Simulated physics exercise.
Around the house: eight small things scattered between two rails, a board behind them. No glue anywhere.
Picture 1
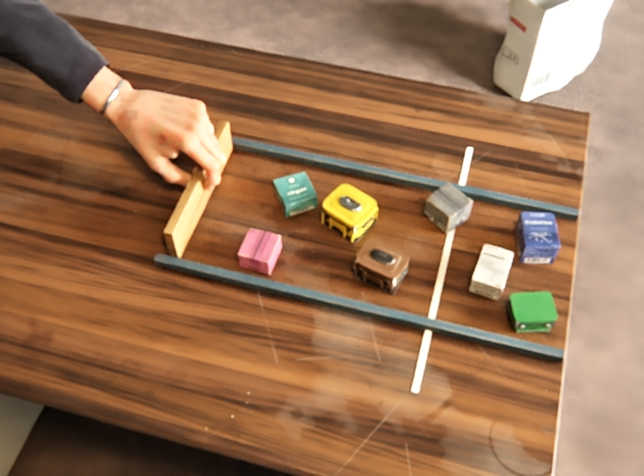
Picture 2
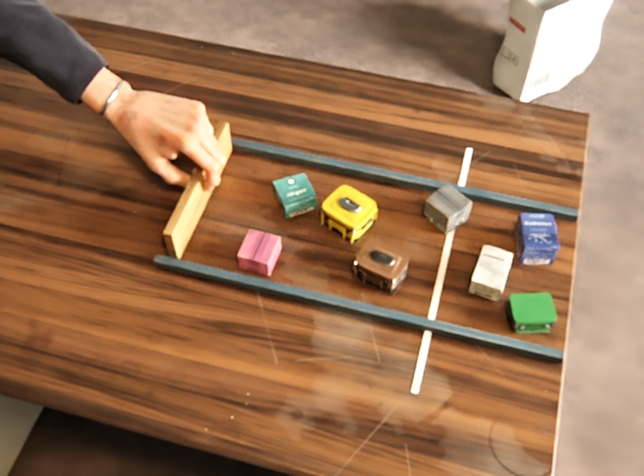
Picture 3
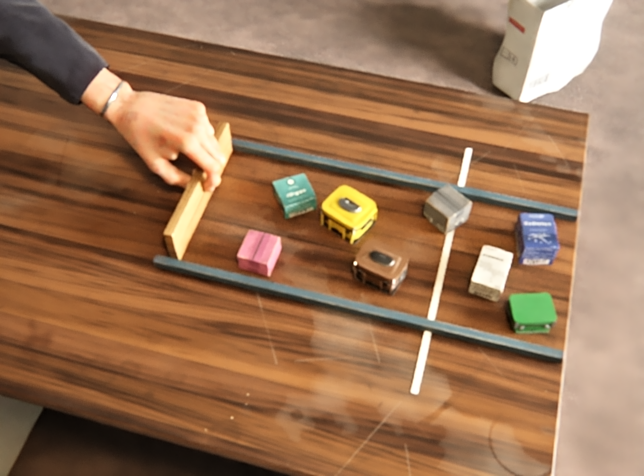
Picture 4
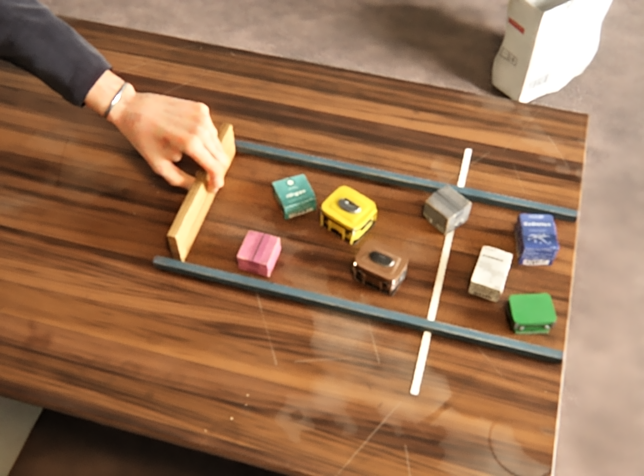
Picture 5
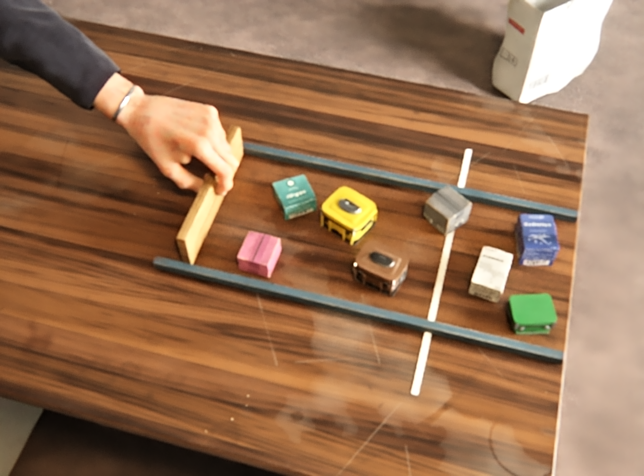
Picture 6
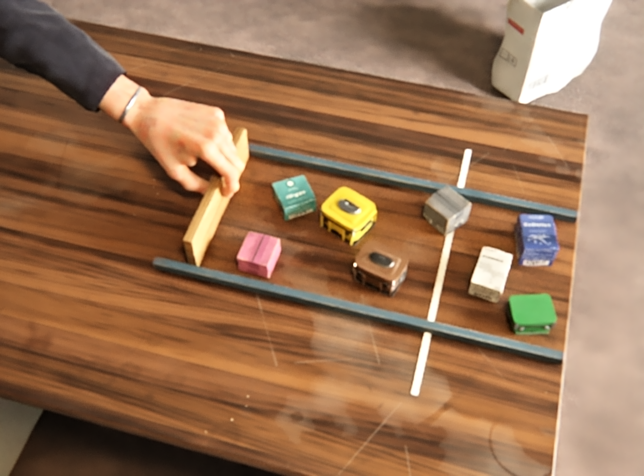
The footage shows eight small coloured boxes and cases spread between two rails on a wooden table, as a hand holds a board upright behind them, at first nearly still, then slides it slightly to the right.
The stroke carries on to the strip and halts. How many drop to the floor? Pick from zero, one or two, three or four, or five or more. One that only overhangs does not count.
The number that fall off is zero.
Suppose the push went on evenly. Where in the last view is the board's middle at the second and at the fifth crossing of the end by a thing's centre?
Near (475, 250) and (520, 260).
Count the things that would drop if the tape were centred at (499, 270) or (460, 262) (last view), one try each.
In that order 2 and 0.
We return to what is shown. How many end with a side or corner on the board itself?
The number is 3.
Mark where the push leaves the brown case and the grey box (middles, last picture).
About (496, 298), and the other about (473, 206).
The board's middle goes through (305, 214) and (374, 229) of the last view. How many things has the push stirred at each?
The counts are 3 and 4.
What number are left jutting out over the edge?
The number is 0.
A little later, none off yet; green case at rest near (530, 315); blue box at rest near (536, 240); white box at rest near (490, 274).
When it is over, the number that fall off is zero.
